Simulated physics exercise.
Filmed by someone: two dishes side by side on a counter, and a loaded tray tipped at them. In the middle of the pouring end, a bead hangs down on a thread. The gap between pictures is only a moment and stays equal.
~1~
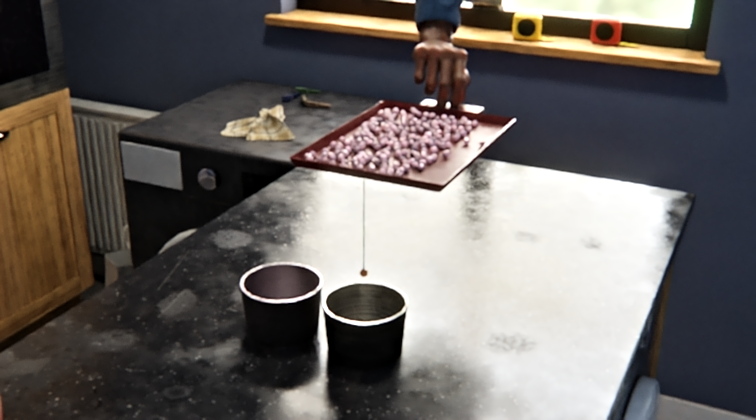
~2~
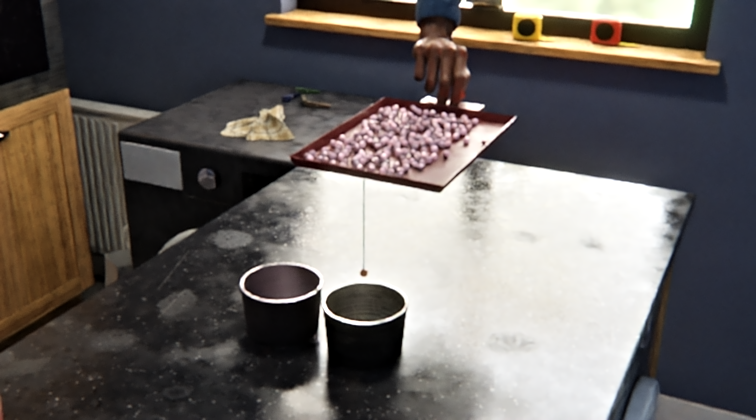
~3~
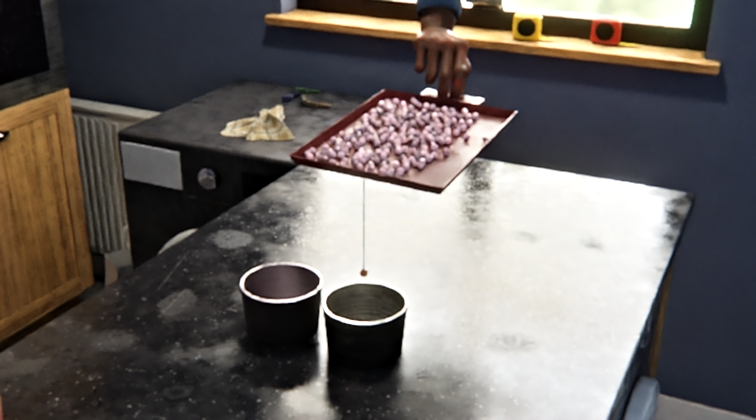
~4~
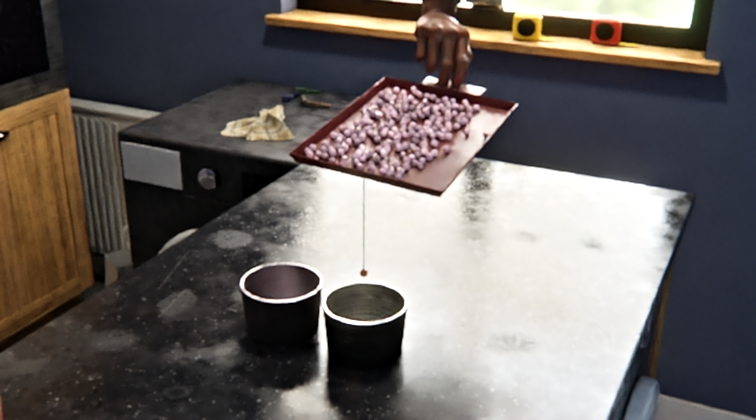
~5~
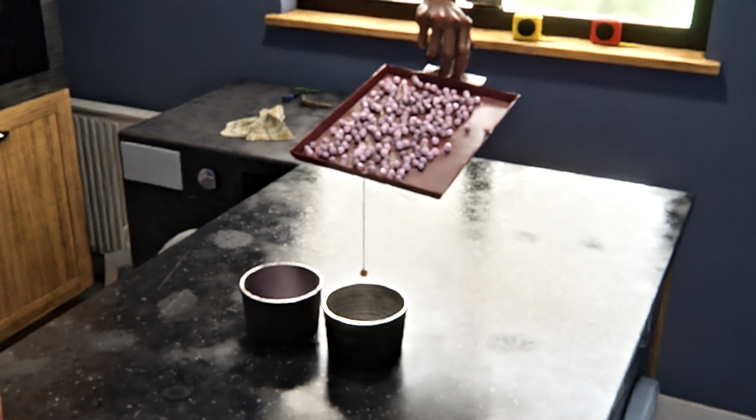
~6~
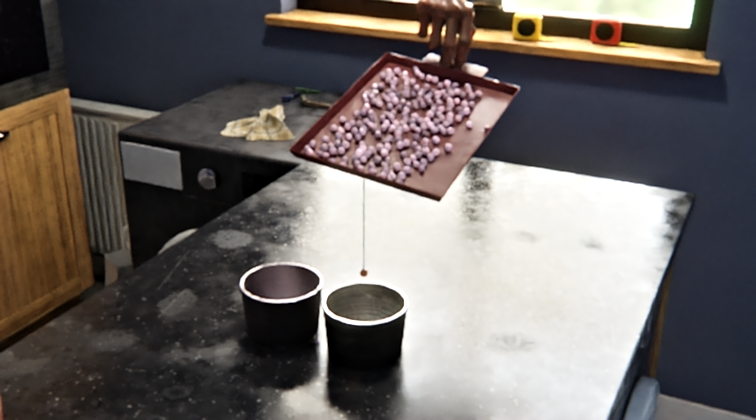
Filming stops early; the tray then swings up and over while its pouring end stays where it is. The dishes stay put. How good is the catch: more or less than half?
The dishes end up holding not even half.
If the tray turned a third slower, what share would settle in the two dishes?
Close to 10 per cent.
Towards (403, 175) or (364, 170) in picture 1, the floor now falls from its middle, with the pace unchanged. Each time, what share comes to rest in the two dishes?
In order, 30 in a hundred and 80 in a hundred.
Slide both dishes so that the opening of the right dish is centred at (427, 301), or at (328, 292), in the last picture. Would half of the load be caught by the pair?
Result, first setup: A majority share; second setup: A minority share.
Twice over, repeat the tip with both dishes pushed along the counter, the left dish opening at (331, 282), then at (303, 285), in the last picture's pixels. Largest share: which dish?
The first time it's the right member, the second time the right member.
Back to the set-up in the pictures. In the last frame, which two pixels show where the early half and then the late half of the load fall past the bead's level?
Roughly (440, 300) first, then roughly (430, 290).
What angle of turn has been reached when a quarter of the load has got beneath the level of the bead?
55° or so.
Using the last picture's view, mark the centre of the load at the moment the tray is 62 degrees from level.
I'd put it at about (425, 317).
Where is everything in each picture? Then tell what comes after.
The first frame shows corners of the pouring end at (296, 157) and (440, 182), level; middle of the load at (404, 139), sugar pearls; left dish at (261, 318); right dish at (346, 340); bead on its thread at (364, 273).
The second frame shows corners of the pouring end at (296, 156) and (440, 183), level; middle of the load at (404, 138).
The third frame shows corners of the pouring end at (296, 155) and (440, 185), tipped barely, lowest at the right corner; middle of the load at (404, 134).
The fourth frame shows corners of the pouring end at (295, 152) and (440, 188), tipped a little, lowest at the right corner; middle of the load at (404, 128).
The fifth frame shows corners of the pouring end at (295, 150) and (440, 191), tipped a little, lowest at the right corner; middle of the load at (405, 123).
The sixth frame shows corners of the pouring end at (295, 148) and (440, 194), tipped clearly, lowest at the right corner; middle of the load at (405, 120), all on the move; left dish at (261, 318); right dish at (346, 340).
Soon, tray tipped steeply; about a third on the tray; a small part in the right dish; about half outside both; a small part in the air.
A while on, tray tipped past a quarter turn; a small part in the right dish; most outside both.
Towards the end, tray tipped past a quarter turn; a small part in the right dish; most outside both.
Finally, tray tipped past a quarter turn; a small part in the right dish; none in the left dish; most outside both.
